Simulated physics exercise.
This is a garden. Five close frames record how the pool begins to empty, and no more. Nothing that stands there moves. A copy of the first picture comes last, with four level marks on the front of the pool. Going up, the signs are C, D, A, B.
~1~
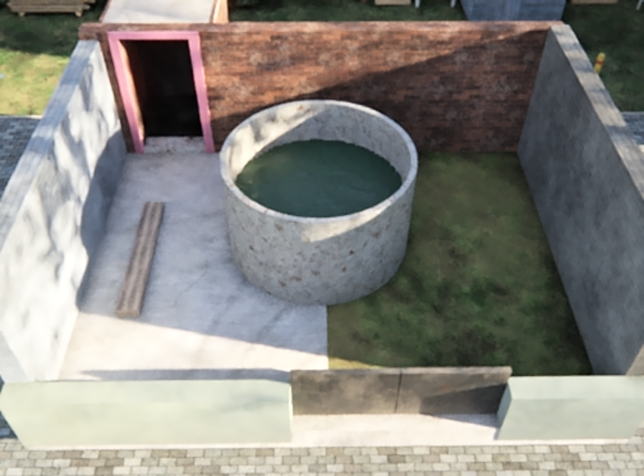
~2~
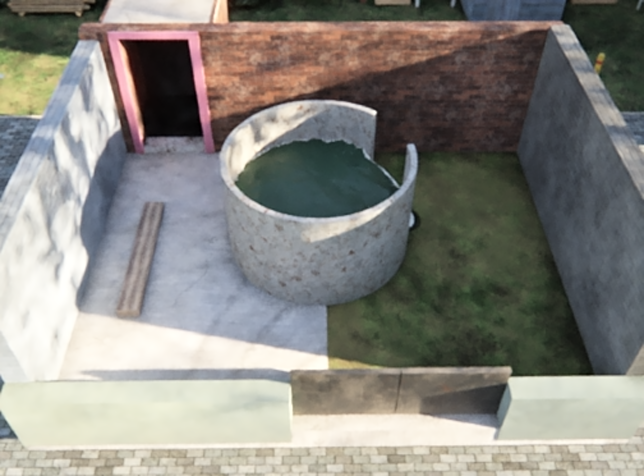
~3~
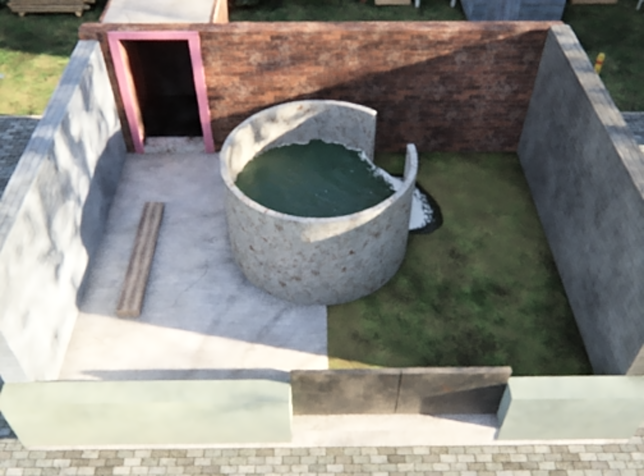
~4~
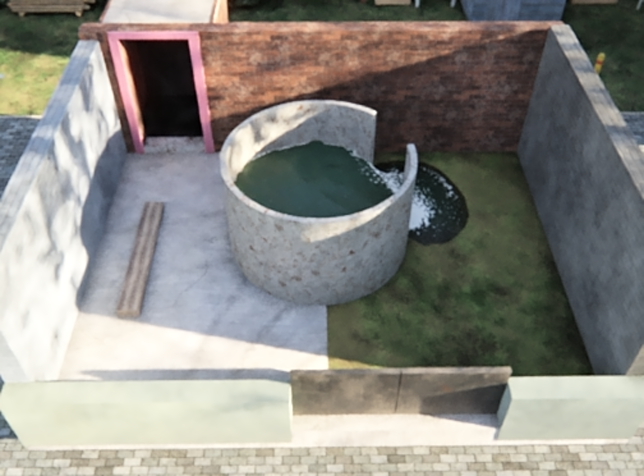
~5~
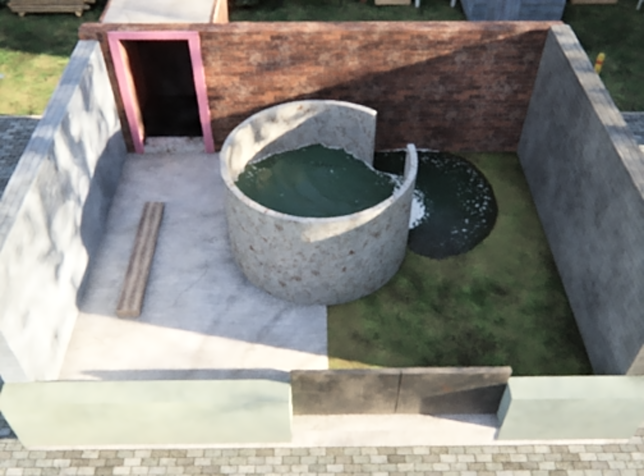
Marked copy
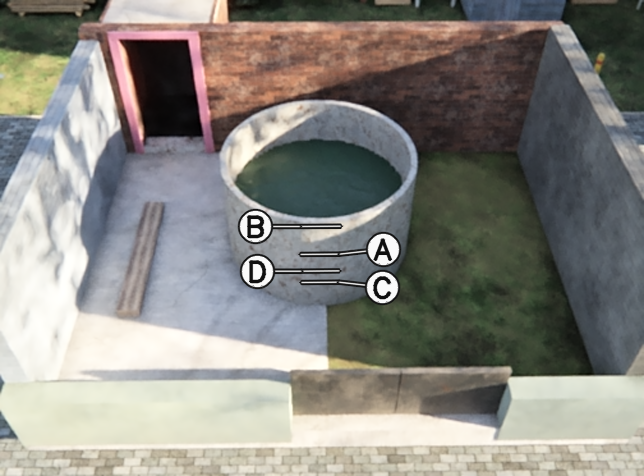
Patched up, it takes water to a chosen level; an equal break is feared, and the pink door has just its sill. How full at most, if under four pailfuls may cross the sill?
Take A.
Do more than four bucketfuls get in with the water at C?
No.
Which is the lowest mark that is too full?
Here it is mark B.
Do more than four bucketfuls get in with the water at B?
Yes, that goes wrong.
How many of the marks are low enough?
Three of the four.
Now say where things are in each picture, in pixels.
Water in the pool at rest, its middle at (319, 191); foot of the pink doorway at (176, 152); shut gate at (399, 375).
Water covers 1 % of the ground, its front hidden from here.
Water covers 3 % of the ground and shows as far out as (427, 227).
Water covers 7 % of the ground and shows as far out as (429, 168).
Water covers 13 % of the ground and shows as far out as (470, 165).
On the marked copy, A at (320, 254); B at (320, 226); C at (320, 282); D at (320, 271); from the bottom up C, D, A, B.
With A, a bucket or two gets in.
With B, some 15 bucketfuls get in.
With C, nothing gets over.
With D, nothing gets over.
